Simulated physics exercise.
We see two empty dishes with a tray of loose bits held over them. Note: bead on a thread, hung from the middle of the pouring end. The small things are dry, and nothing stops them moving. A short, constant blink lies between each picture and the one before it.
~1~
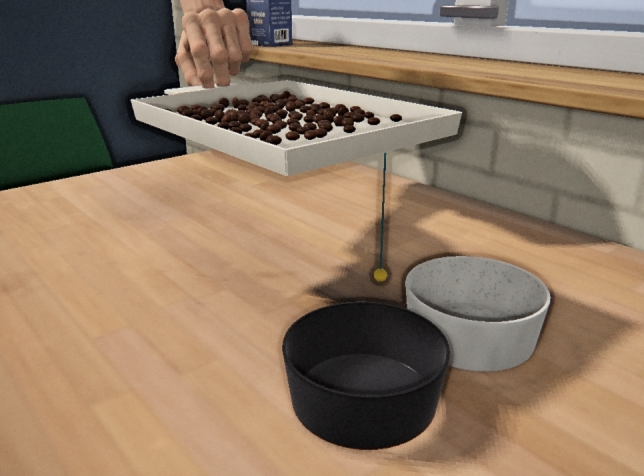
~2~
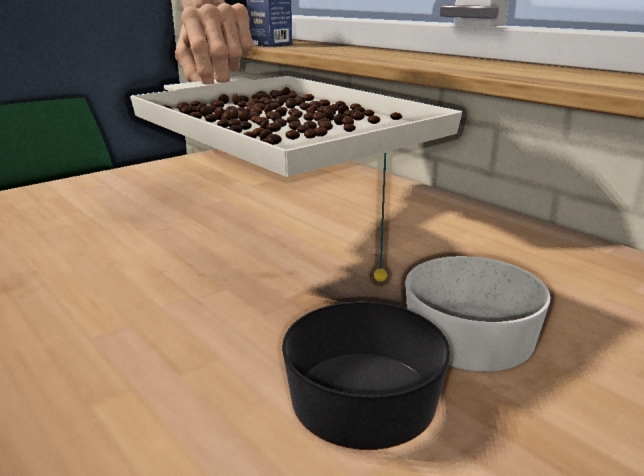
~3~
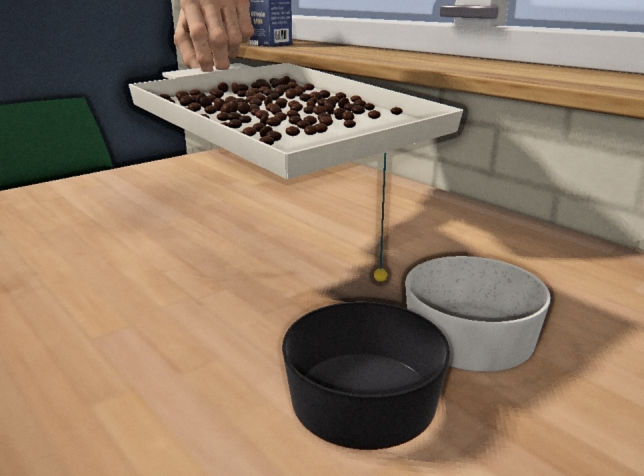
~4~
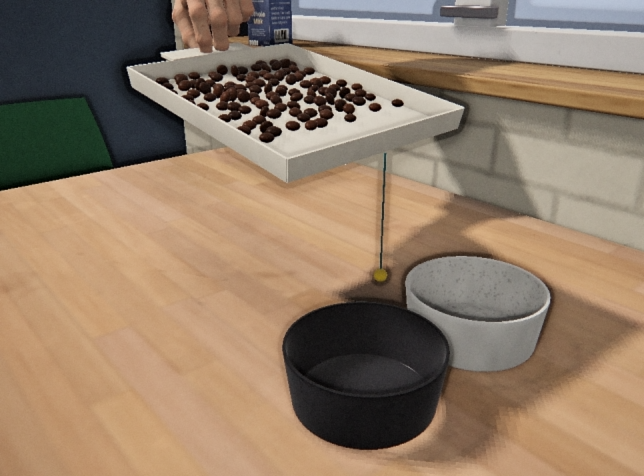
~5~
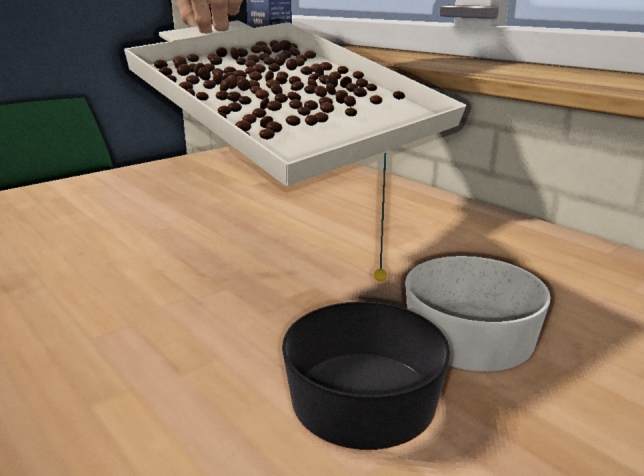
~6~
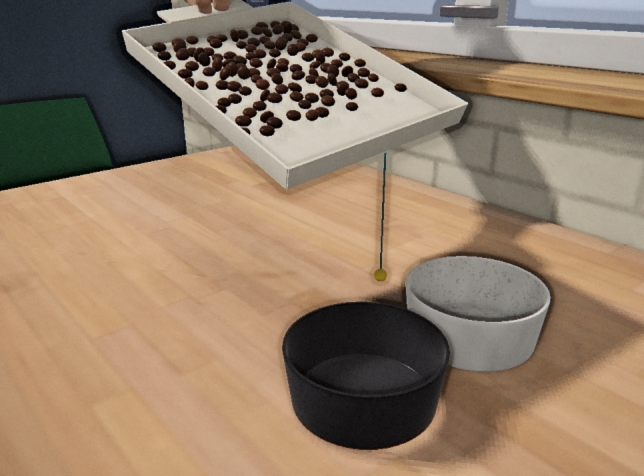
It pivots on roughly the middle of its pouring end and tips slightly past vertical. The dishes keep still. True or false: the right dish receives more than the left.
False, the left dish receives more.
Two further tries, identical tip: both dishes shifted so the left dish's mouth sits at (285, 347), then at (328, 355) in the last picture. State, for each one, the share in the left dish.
About 70 per cent first, then about 80 per cent.
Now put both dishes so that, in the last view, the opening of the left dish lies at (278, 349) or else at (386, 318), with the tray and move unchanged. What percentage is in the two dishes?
First some 70, then 60 per cent.
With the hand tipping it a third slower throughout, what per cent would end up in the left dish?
Something like 90 percent, give or take.
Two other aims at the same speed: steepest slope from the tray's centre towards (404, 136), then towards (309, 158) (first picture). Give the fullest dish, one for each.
So: The right-standing dish on the first go, the left-standing dish on the second.
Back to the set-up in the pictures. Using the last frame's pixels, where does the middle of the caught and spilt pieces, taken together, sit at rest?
I'd place the middle at about (362, 396).
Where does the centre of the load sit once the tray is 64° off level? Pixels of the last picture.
In the last view, the load is centred near (330, 146).
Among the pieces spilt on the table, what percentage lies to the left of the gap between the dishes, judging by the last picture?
About 70 percent.
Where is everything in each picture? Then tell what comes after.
Corners of the pouring end at (286, 149) and (458, 112), level; middle of the load at (269, 113), flat chocolate drops; left dish at (426, 408); right dish at (535, 336); bead on its thread at (380, 275), in the first frame.
Corners of the pouring end at (286, 149) and (458, 111), level; middle of the load at (269, 110), in the second frame.
Corners of the pouring end at (287, 152) and (459, 110), tipped barely, lowest at the left corner; middle of the load at (268, 102), in the third frame.
Corners of the pouring end at (287, 157) and (461, 107), tipped a little, lowest at the left corner; middle of the load at (268, 89), in the fourth frame.
Corners of the pouring end at (288, 162) and (462, 105), tipped a little, lowest at the left corner; middle of the load at (269, 77), in the fifth frame.
Corners of the pouring end at (289, 167) and (464, 103), tipped clearly, lowest at the left corner; middle of the load at (272, 64); left dish at (426, 408); right dish at (535, 336), in the sixth frame.
Soon, tray tipped steeply; nearly all on the tray; a small part in the air.
A while on, tray tipped past a quarter turn; about a third on the tray; about half in the left dish; a small part outside both; a small part in the air.
Towards the end, tray tipped past a quarter turn; most in the left dish; a stray few in the right dish; a small part outside both.
Finally, tray tipped past a quarter turn; most in the left dish; a stray few in the right dish; a small part outside both.
